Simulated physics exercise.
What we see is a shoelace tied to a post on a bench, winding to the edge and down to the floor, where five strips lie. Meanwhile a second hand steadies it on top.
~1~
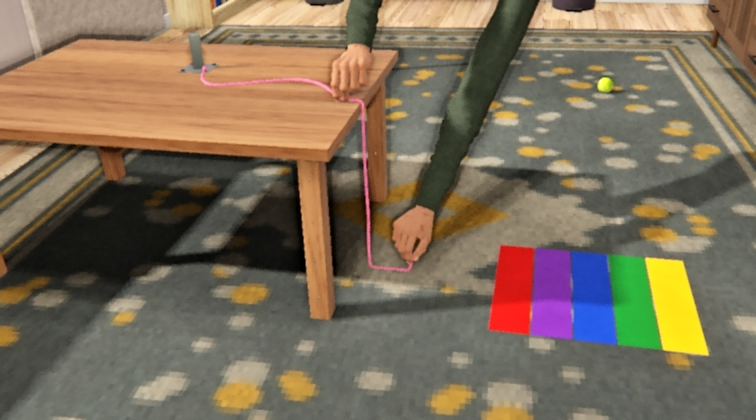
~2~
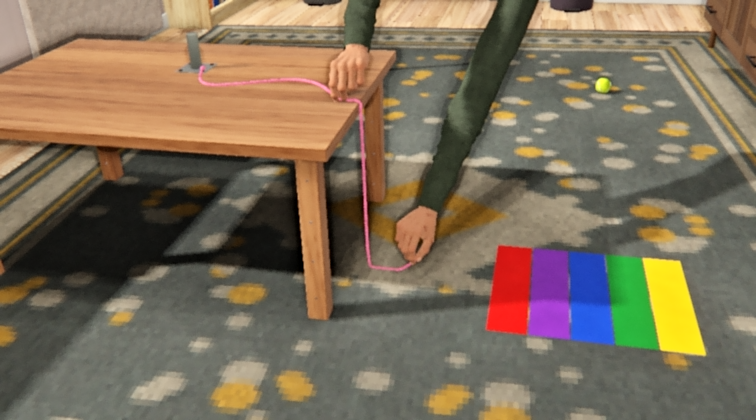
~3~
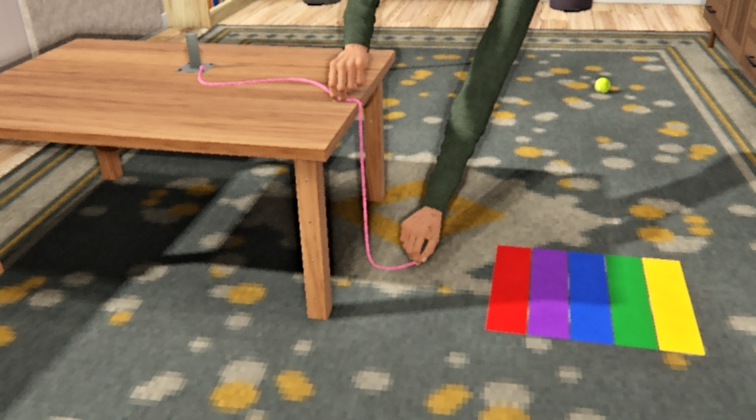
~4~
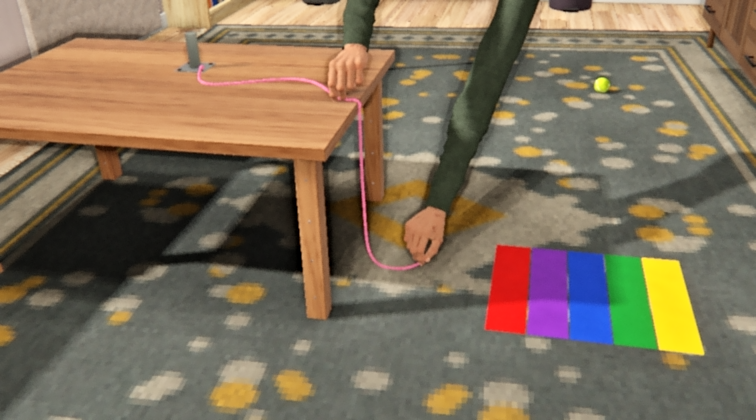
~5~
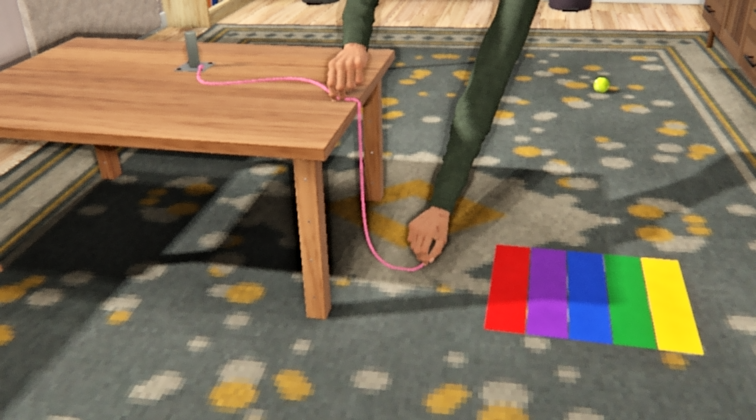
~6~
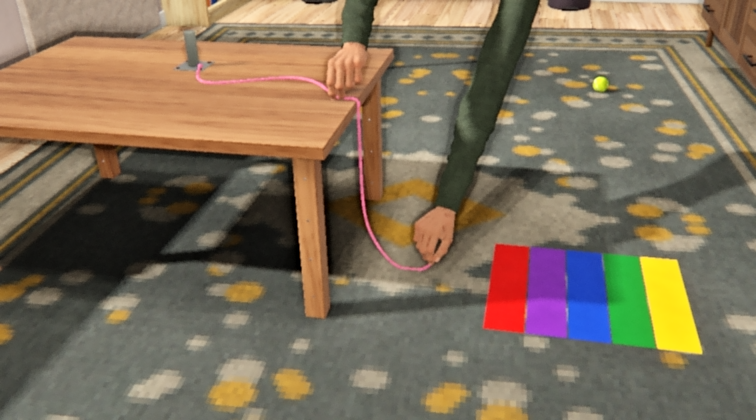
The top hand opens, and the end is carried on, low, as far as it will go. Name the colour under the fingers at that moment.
Blue.
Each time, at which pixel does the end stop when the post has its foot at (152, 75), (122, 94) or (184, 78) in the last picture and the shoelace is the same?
In that order: (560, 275), (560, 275) and (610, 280).
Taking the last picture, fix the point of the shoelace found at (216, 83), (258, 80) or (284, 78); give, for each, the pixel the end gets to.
The places are (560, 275), (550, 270) and (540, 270).
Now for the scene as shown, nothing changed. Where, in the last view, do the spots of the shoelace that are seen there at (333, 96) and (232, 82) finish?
Point one: (381, 111); point two: (267, 77).
Soon after, end near (523, 269); over red.
Then, end near (566, 273); over purple.
At full stretch, end near (591, 276); over blue. Over blue.
